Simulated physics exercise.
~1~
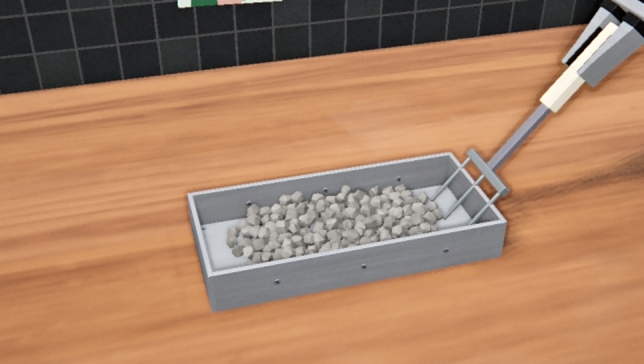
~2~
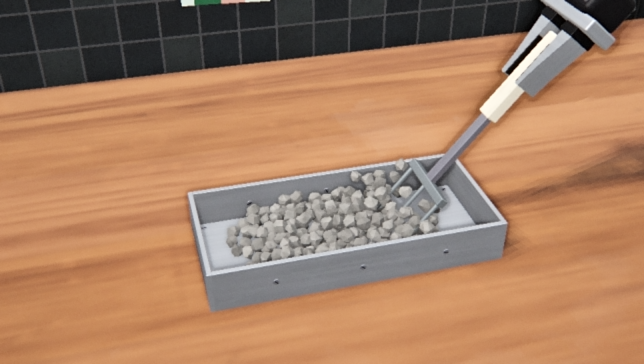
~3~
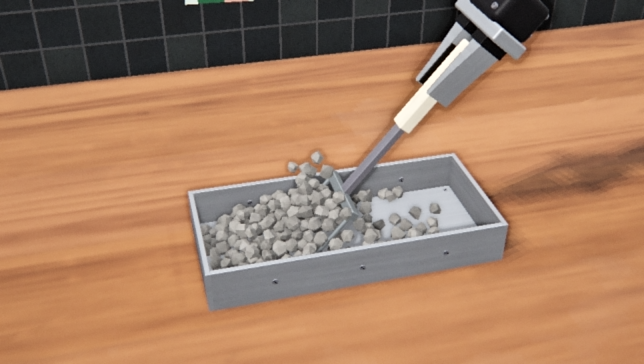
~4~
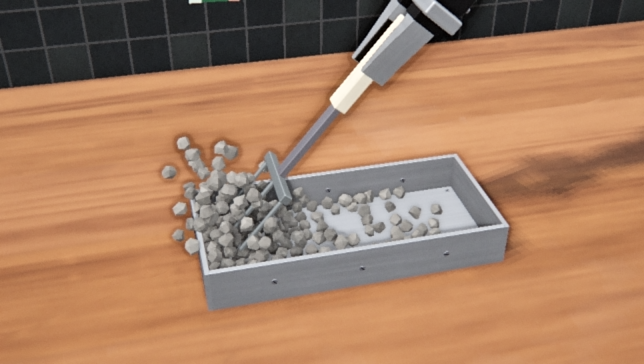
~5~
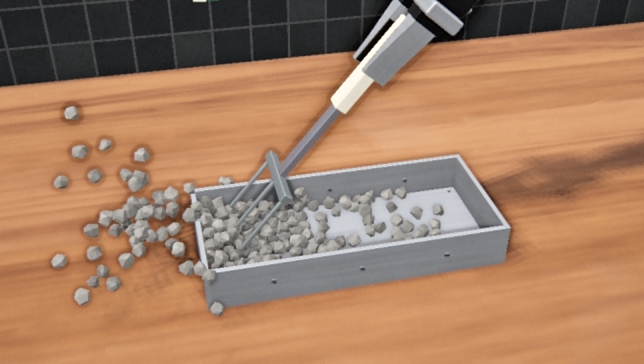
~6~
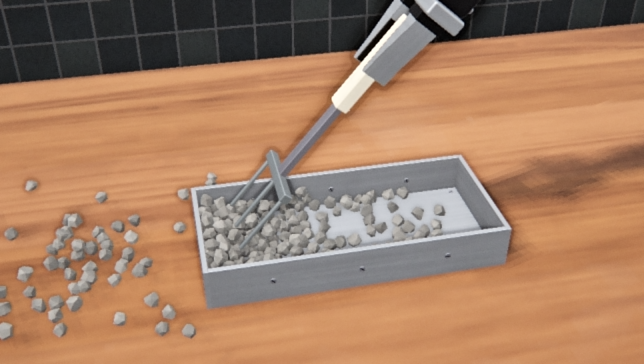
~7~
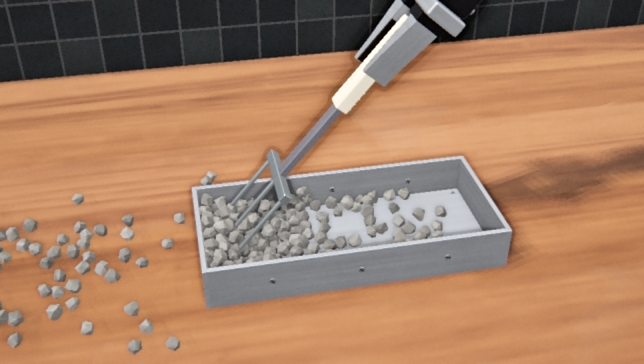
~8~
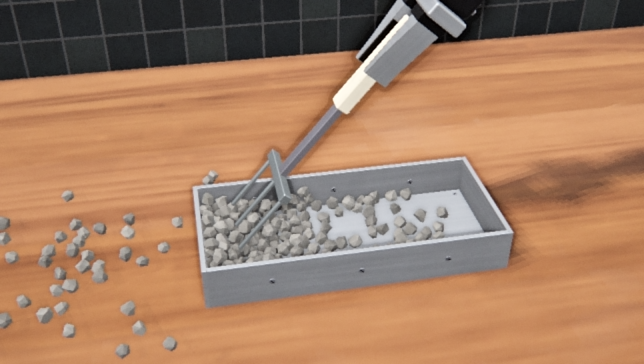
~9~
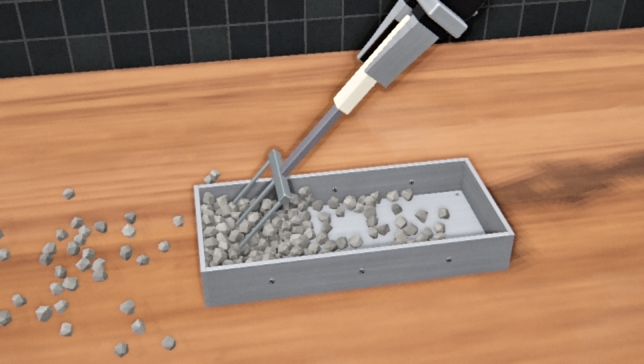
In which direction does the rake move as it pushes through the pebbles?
The rake moves to the left through the tray, then stops near the left end.
